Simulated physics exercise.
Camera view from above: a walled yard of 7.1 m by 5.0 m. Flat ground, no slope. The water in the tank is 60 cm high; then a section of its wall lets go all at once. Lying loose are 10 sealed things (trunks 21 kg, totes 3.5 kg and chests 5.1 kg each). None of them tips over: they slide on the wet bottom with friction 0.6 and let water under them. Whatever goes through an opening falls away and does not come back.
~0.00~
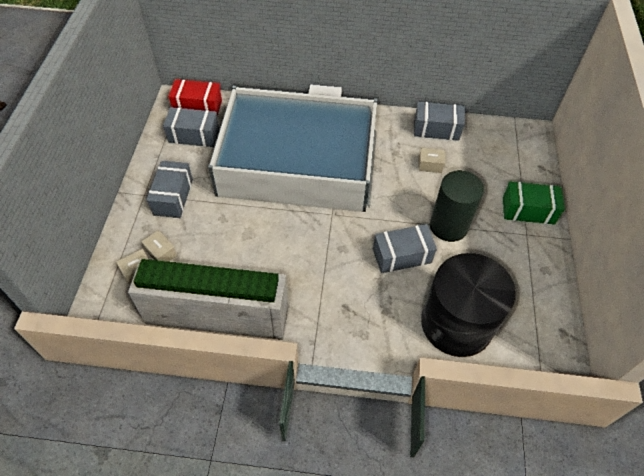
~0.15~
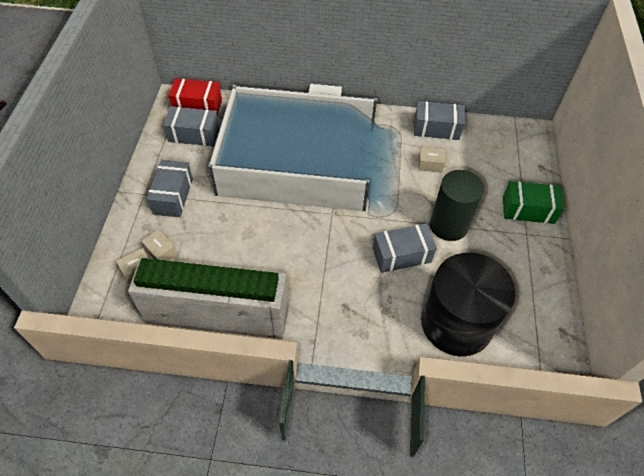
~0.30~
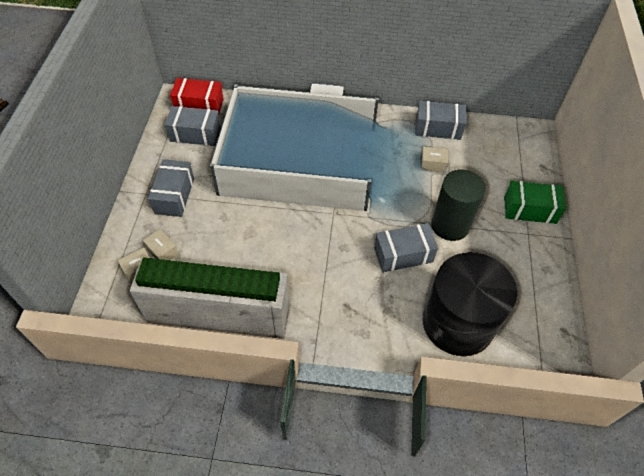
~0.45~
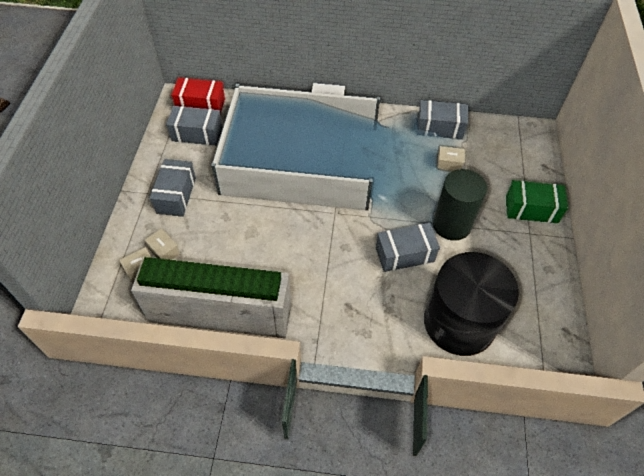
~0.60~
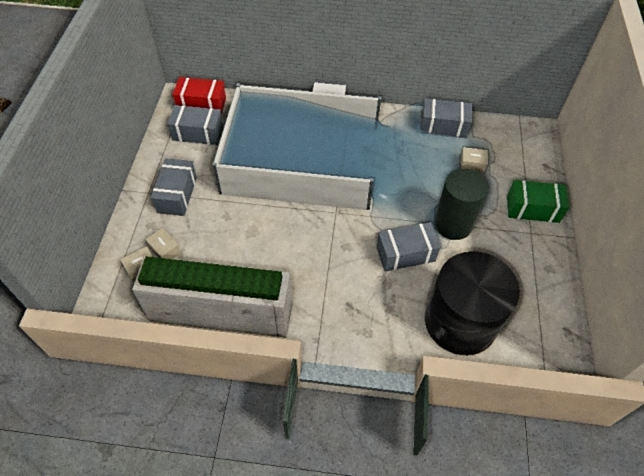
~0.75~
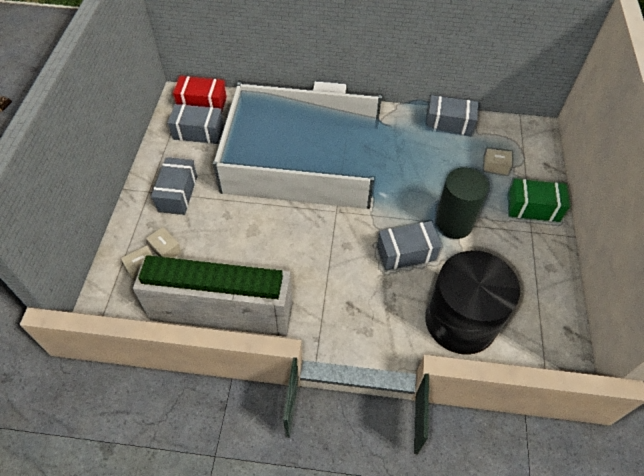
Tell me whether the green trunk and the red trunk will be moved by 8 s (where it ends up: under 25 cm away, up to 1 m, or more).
At the end, green trunk: Moved far; red trunk: Moved a little.
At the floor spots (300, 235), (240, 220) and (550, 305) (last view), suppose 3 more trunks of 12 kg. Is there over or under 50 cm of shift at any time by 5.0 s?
Order as asked - not as far, not as far, farther.
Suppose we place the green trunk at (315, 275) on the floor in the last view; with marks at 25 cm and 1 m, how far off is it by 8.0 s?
I'd say it drifts a short distance.
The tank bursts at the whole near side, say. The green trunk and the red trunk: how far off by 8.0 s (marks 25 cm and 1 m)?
Note: Green trunk unmoved, red trunk swept well away.
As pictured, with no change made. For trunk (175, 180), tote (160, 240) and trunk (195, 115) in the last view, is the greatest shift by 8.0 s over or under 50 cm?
Taking them in order: Fell shy, fell shy and fell shy.
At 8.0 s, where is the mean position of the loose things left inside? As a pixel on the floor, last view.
It sits at about (281, 213).
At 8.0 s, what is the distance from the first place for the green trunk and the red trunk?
250 and 40 cm.
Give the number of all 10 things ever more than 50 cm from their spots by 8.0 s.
Result: 5.
After 1.6 s the green trunk is near (556, 197), 0.2 m from its start, afloat; the red trunk is near (199, 87), 0.0 m from its start, aground; 0 of 10 are out; 3 afloat.
After 3.6 s the green trunk is near (529, 296), 1.9 m from its start, afloat; the red trunk is near (199, 87), 0.0 m from its start, aground; 0 of 10 are out; 3 afloat.
After 5.6 s the green trunk is near (520, 336), 2.6 m from its start, afloat; the red trunk is near (199, 87), 0.0 m from its start, aground; 0 of 10 are out; 4 afloat.
After 8.0 s the green trunk is near (517, 339), 2.6 m from its start, afloat; the red trunk is near (174, 95), 0.4 m from its start, afloat; 0 of 10 are out; 7 afloat.
